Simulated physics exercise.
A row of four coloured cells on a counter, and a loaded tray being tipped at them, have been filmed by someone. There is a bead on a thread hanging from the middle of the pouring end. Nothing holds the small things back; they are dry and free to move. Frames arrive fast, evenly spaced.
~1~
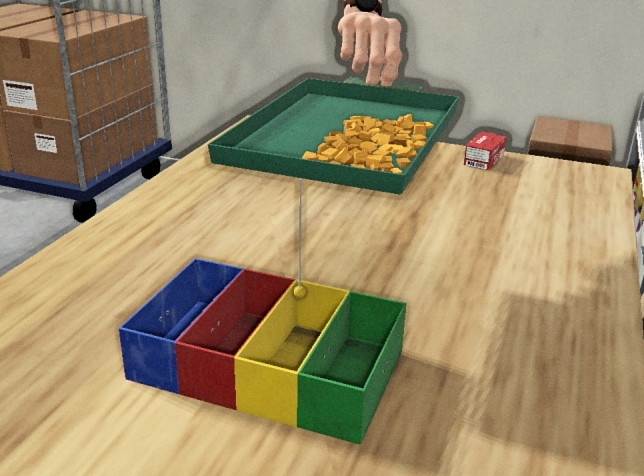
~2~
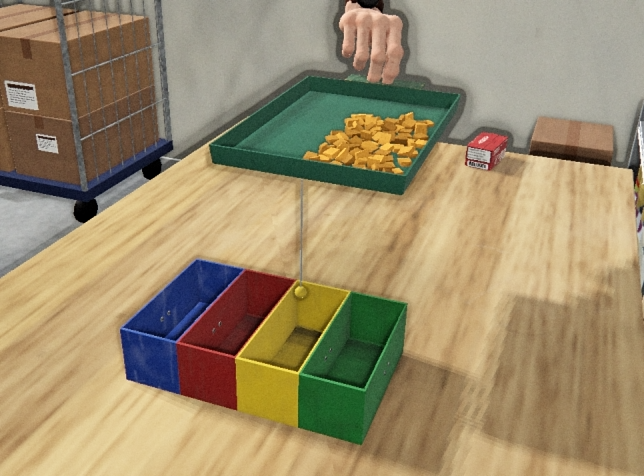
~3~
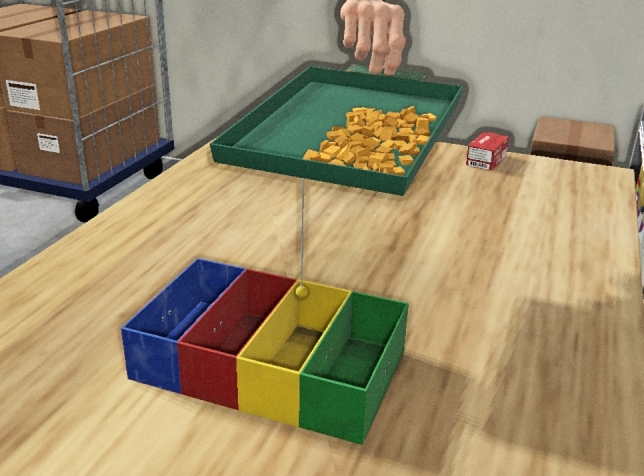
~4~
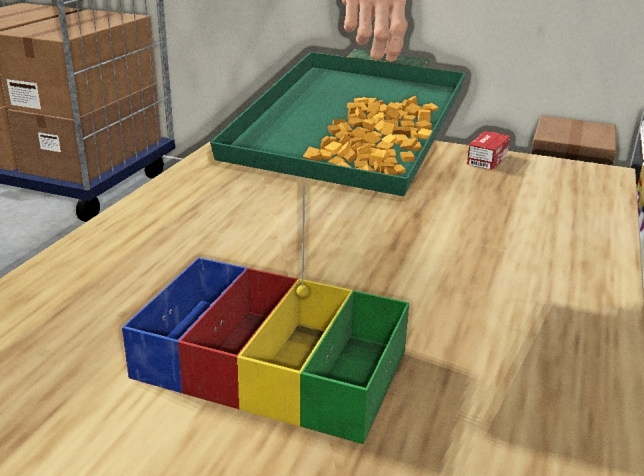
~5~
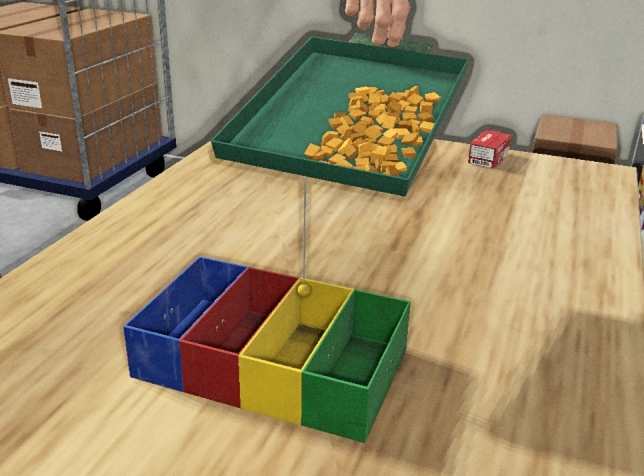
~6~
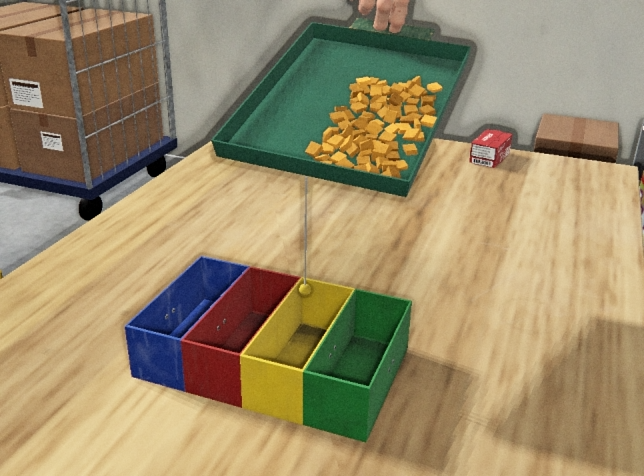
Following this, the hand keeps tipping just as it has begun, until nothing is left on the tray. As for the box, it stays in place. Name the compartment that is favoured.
Green.
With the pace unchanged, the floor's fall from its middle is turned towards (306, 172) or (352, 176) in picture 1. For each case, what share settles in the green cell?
Roughly 40 per cent, and 70 per cent.
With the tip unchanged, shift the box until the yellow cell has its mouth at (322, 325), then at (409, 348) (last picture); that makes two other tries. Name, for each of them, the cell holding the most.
So the first one goes to the green cell and the second to red.
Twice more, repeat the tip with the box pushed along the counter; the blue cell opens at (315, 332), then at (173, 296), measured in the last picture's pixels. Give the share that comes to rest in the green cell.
The first position comes out at 0 per cent, the other at 60 per cent.
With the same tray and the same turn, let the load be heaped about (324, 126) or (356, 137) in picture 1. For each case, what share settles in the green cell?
About 40 % and 50 %.
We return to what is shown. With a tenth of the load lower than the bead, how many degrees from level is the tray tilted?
Around 80° of tilt.
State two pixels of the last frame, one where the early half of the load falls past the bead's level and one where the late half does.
Half one: (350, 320), half two: (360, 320).
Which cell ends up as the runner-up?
Second: Yellow.
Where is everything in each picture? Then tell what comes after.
Corners of the pouring end at (211, 144) and (402, 174), level; middle of the load at (370, 146), small crackers; bead on its thread at (300, 292); blue cell at (149, 356); red cell at (206, 371); yellow cell at (266, 387); green cell at (330, 404), in the first frame.
Corners of the pouring end at (212, 144) and (404, 175), level; middle of the load at (371, 145), in the second frame.
Corners of the pouring end at (213, 143) and (405, 176), tipped barely, lowest at the right corner; middle of the load at (373, 142), in the third frame.
Corners of the pouring end at (213, 142) and (405, 177), tipped a little, lowest at the right corner; middle of the load at (374, 136), in the fourth frame.
Corners of the pouring end at (214, 140) and (406, 178), tipped a little, lowest at the right corner; middle of the load at (375, 130), in the fifth frame.
Corners of the pouring end at (215, 139) and (407, 179), tipped clearly, lowest at the right corner; middle of the load at (377, 124); blue cell at (155, 354); red cell at (212, 369); yellow cell at (272, 384); green cell at (335, 401), in the sixth frame.
Soon, tray tipped steeply; all on the tray.
A while on, tray tipped past a quarter turn; about half on the tray; about a quarter in the green cell; a small part in the yellow cell; a small part falling or outside the box.
Towards the end, tray tipped past a quarter turn; most in the green cell; about a quarter in the yellow cell; a small part falling or outside the box.
Finally, tray tipped past a quarter turn; most in the green cell; about a quarter in the yellow cell; none in the red cell; none in the blue cell; a small part outside the box.
